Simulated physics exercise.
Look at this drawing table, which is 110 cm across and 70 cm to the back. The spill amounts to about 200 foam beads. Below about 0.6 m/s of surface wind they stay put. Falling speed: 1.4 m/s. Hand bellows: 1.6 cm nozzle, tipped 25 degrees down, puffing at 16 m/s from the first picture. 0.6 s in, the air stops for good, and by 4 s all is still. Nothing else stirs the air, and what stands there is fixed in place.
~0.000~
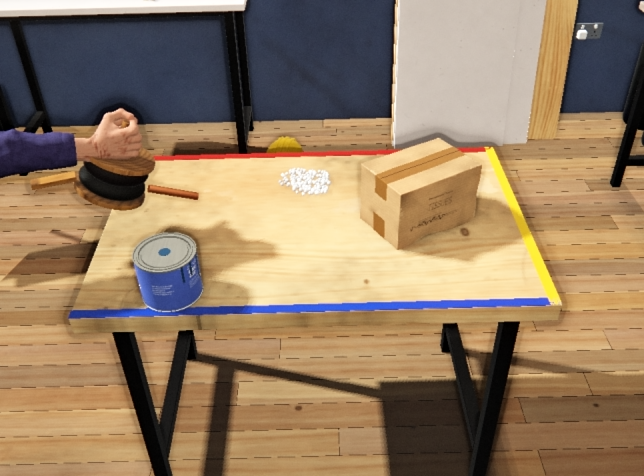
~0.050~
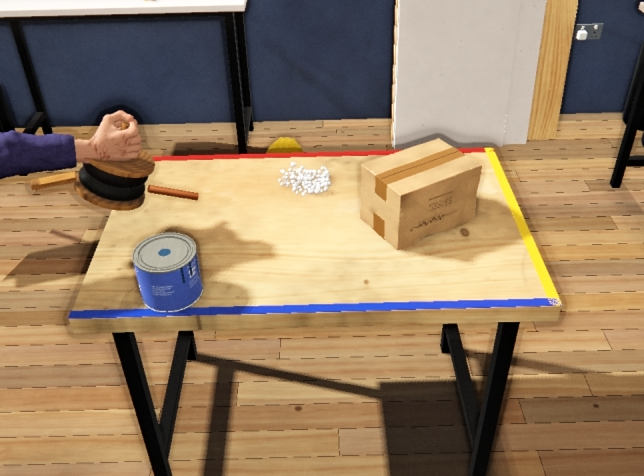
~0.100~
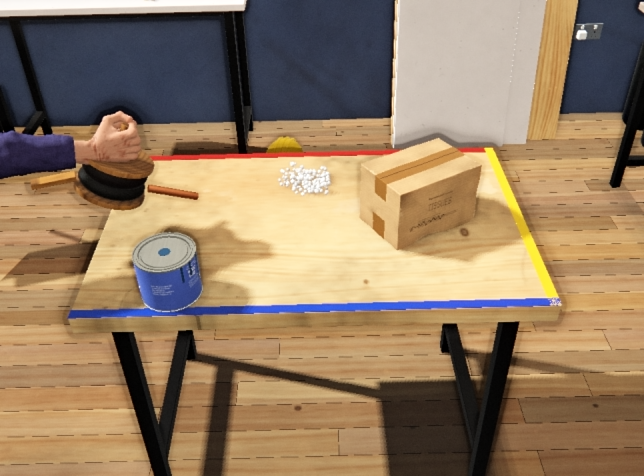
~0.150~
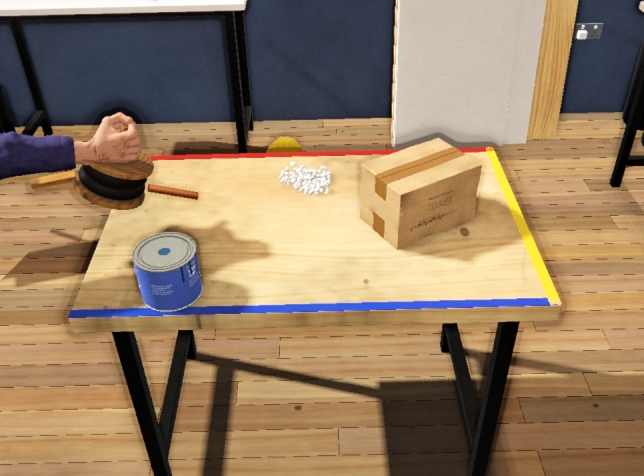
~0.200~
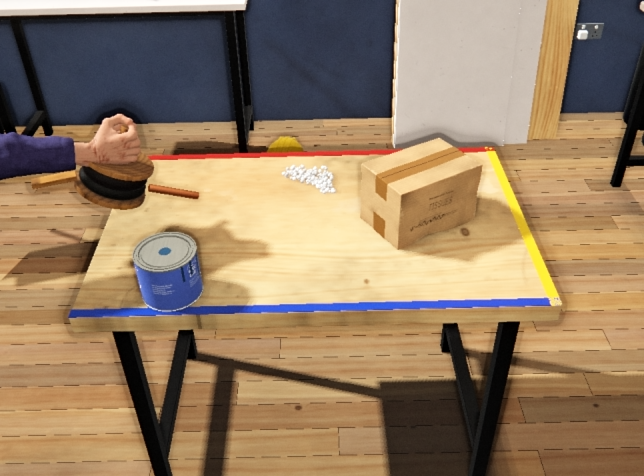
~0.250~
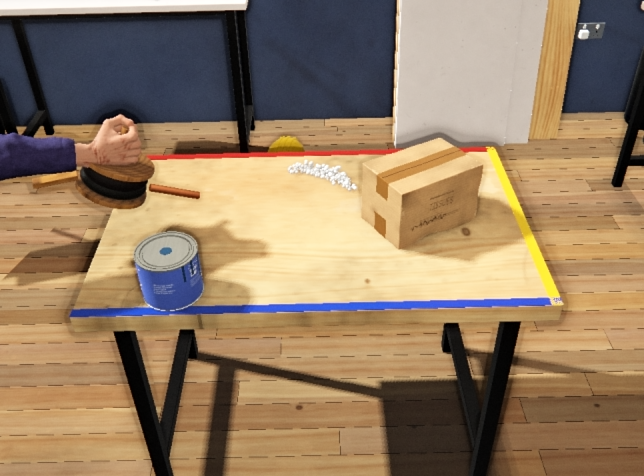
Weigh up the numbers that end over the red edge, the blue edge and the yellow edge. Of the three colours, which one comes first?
Red.
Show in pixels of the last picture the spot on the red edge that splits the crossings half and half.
Median crossing, approx. (380, 150).
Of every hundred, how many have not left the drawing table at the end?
Close to 0 in a hundred are still there.
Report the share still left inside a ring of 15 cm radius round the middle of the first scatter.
Some 0 per cent.
After 0.8 s, 0 % are still on the top, 14 % are over the yellow edge, 86 % over the red edge and 0 % over the blue edge.
After 1.3 s, 0 % are still on the top, 14 % are over the yellow edge, 86 % over the red edge and 0 % over the blue edge.
After 2.2 s, 0 % are still on the top, 14 % are over the yellow edge, 86 % over the red edge and 0 % over the blue edge.
After 4.0 s, at the end, 14 % are over the yellow edge, 86 % over the red edge and 0 % over the blue edge.
